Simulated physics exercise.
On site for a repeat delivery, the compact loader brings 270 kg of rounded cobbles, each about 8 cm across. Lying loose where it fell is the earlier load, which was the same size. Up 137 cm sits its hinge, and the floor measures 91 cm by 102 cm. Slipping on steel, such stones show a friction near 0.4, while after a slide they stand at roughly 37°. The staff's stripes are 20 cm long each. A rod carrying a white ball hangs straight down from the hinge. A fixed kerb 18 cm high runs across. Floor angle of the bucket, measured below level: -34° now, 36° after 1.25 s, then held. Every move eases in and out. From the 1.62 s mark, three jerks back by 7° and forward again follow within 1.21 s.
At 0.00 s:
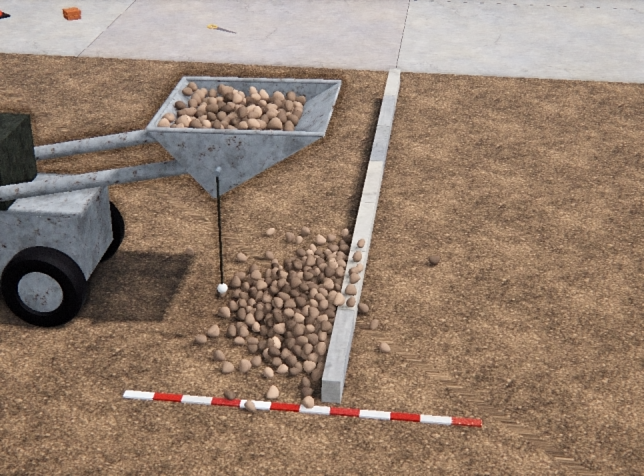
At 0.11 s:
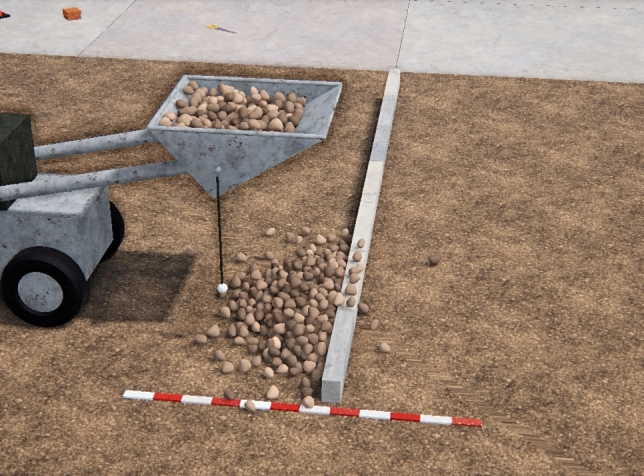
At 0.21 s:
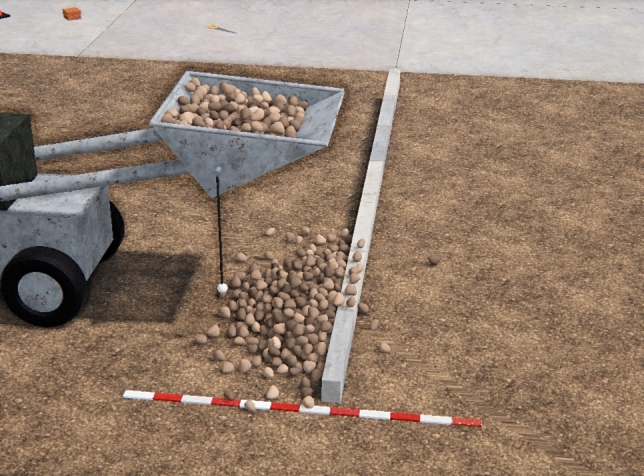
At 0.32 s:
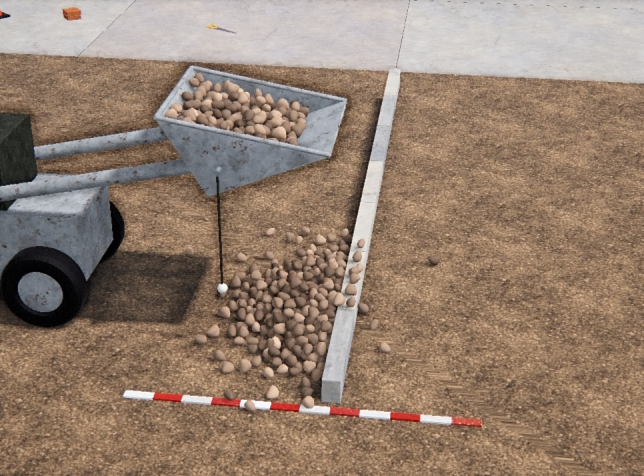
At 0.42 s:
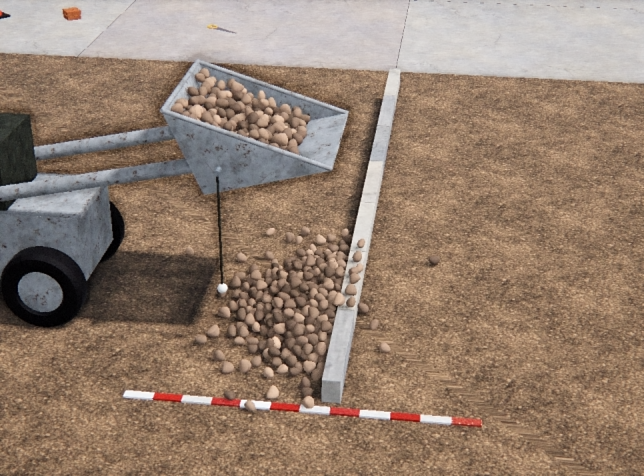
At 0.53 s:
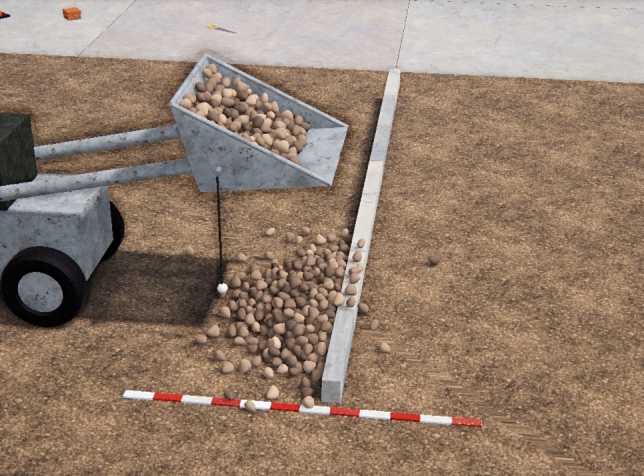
The loader's grey bucket of cobbles tilts forward above a loose pile beside the kerb.
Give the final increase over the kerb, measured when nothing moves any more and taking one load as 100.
Close to 86 parts in a hundred.
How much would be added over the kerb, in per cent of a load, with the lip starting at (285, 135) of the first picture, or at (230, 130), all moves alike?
First place: Roughly 50 %; second place: Roughly 5 %.
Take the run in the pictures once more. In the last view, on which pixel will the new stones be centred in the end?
Middle: Approx. (410, 309) px.
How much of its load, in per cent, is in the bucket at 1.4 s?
Some 70 percent, roughly.
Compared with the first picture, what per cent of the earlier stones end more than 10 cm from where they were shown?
Around 0 in a hundred.
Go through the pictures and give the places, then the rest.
Lip at (324, 135), floor tilted -34°, highest stones at (225, 97). The earlier load is highest near (326, 282), 24 cm above ground level, 99 % on this side of the kerb, 1 % over the kerb, in the first picture.
The bucket is at -33°, its lip at (325, 137); the top of the load is at (218, 96); the stones move at 0.1 m/s on average, in the second picture.
Lip at (327, 145), floor tilted -29°, highest stones at (202, 92); the stones move at 0.2 m/s on average, in the third picture.
The bucket is at -23°, its lip at (330, 155); the top of the load is at (201, 91); the stones move at 0.2 m/s on average, in the fourth picture.
The bucket is at -15°, its lip at (332, 169); the top of the load is at (203, 86); the stones move at 0.3 m/s on average, in the fifth picture.
The bucket is at -7°, its lip at (331, 184); the top of the load is at (209, 82); the stones move at 0.3 m/s on average, in the sixth picture.
After 0.9 s the floor is at 25°; in per cent of one load, 100 in the bucket, 99 on this side of the kerb, 1 over the kerb; the foremost stones are at (373, 291).
After 1.4 s the floor is at 36°; in per cent of one load, 71 in the bucket, 127 on this side of the kerb, 2 over the kerb; the foremost stones are at (376, 287).
After 3.3 s the floor is at 36°; in per cent of one load, 0 in the bucket, 113 on this side of the kerb, 87 over the kerb; the foremost stones are at (626, 321).
After 5.8 s the floor is at 36°; in per cent of one load, 0 in the bucket, 113 on this side of the kerb, 87 over the kerb; the foremost stones are at (627, 321). Net gain over the kerb, 86.
